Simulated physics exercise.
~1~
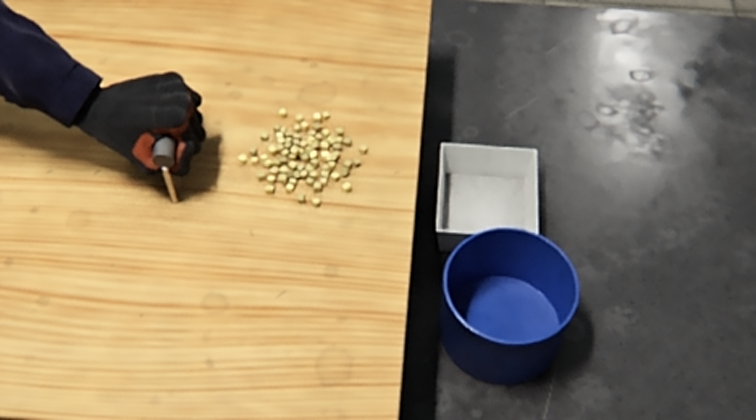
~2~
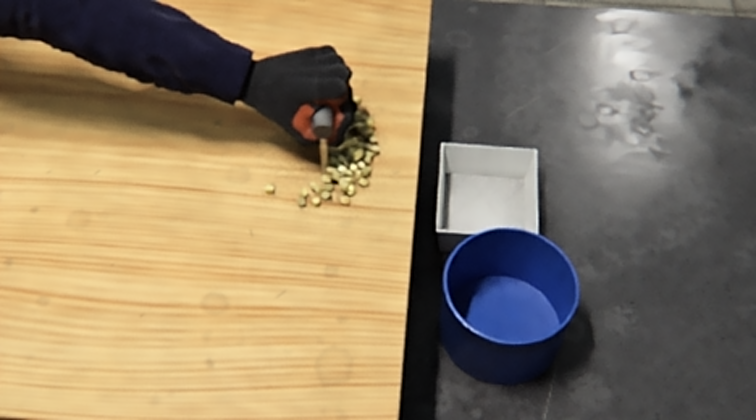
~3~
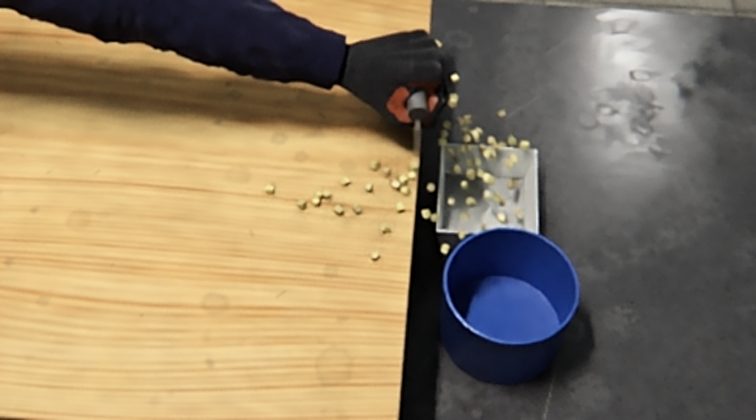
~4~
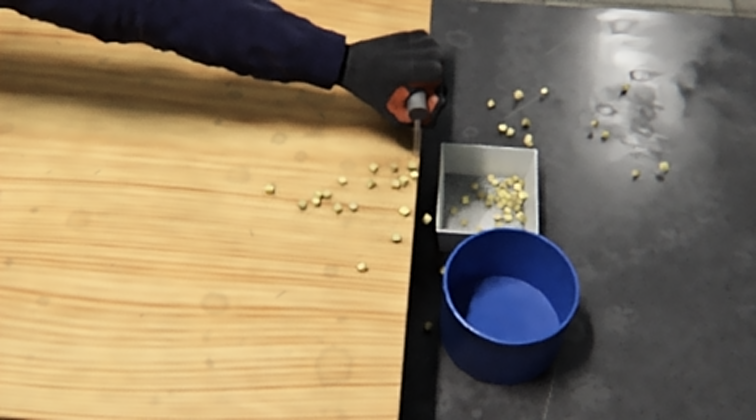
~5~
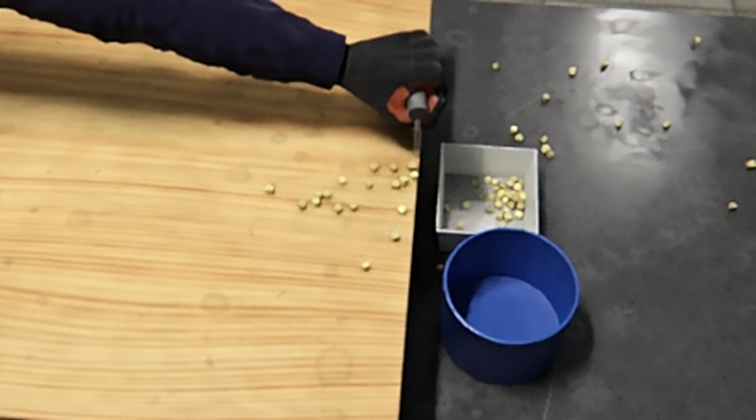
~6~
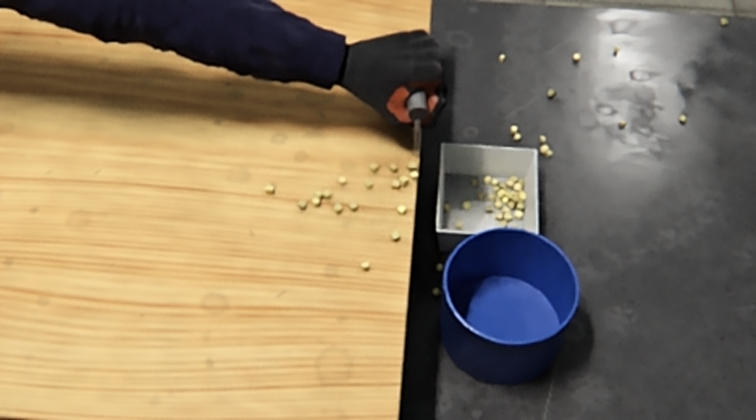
A black-gloved hand in a dark sleeve, gripping a scraper, reaches in from the left over a light wooden tabletop seen from above. A scatter of small yellowish pieces lies ahead of it, and on the dark surface to the right stand a square white tin and a round blue pot. The hand sweeps right, bunching the pieces and pushing many over the edge, then stops there. Pieces spray over and around the tin, some bouncing and rolling away across the dark surface. About half end up in the tin, others lie beyond it or remain on the wood, and the pot stays empty.
